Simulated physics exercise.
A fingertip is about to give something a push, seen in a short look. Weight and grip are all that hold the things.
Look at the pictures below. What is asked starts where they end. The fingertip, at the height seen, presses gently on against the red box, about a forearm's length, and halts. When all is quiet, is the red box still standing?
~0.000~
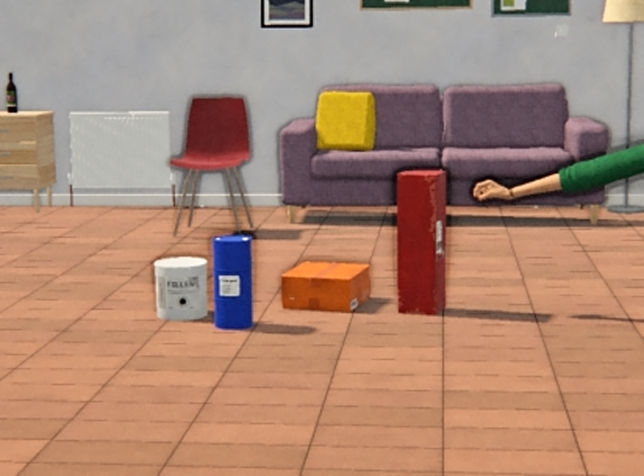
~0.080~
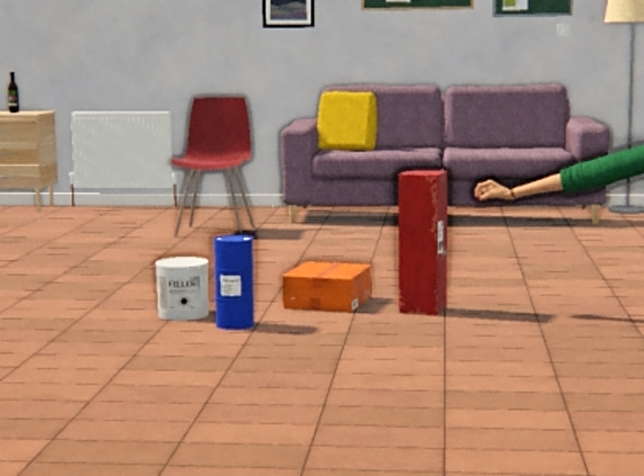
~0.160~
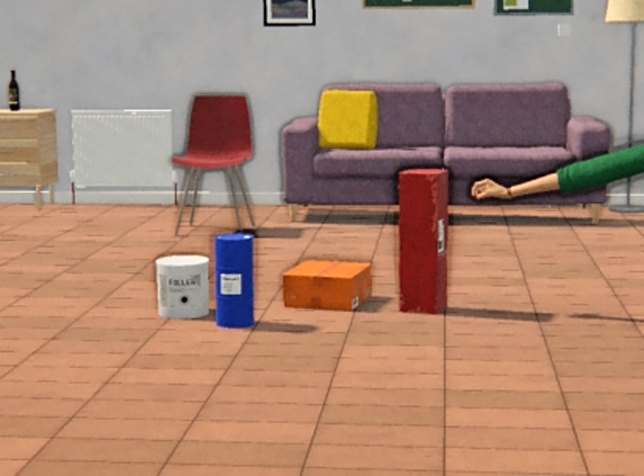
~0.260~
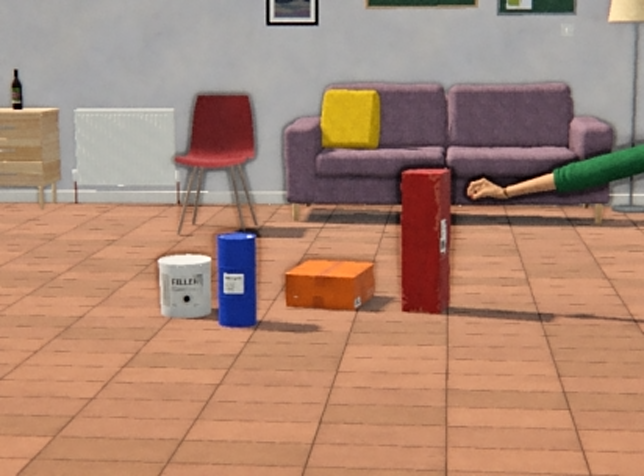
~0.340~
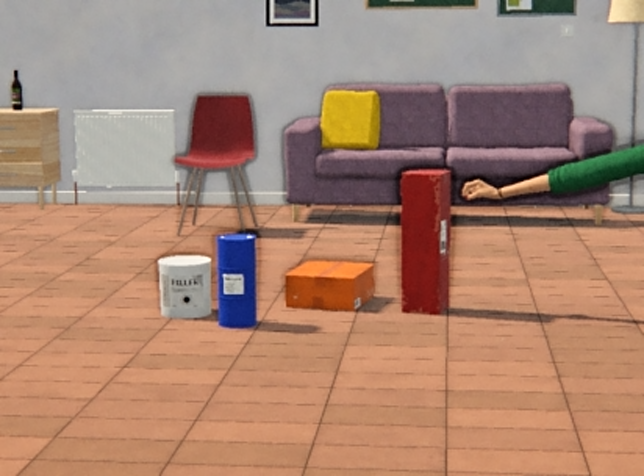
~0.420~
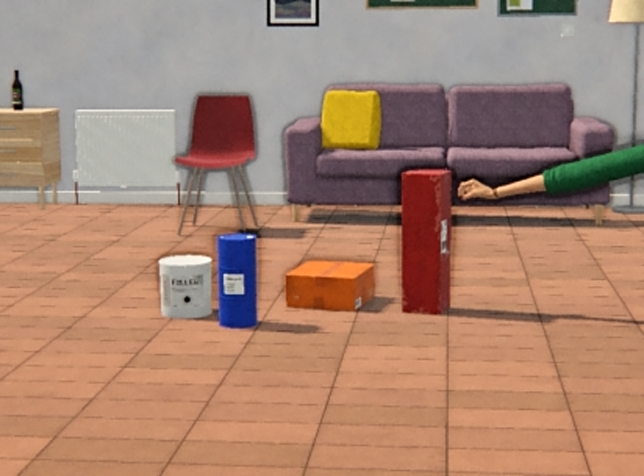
It pitches over.
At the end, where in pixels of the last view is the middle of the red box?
Near pixel (350, 251).
By 0.92 s, red box tilted by 10° near (414, 238).
By 1.32 s, red box tilted by 25° near (397, 238).
By 1.62 s, red box tilted by 57° near (365, 250).
By 1.72 s, red box on its side near (357, 251).
When it is over (2.8 s), lying over on the floor, red box. End places, in pixels of the last picture, red box near (350, 251).
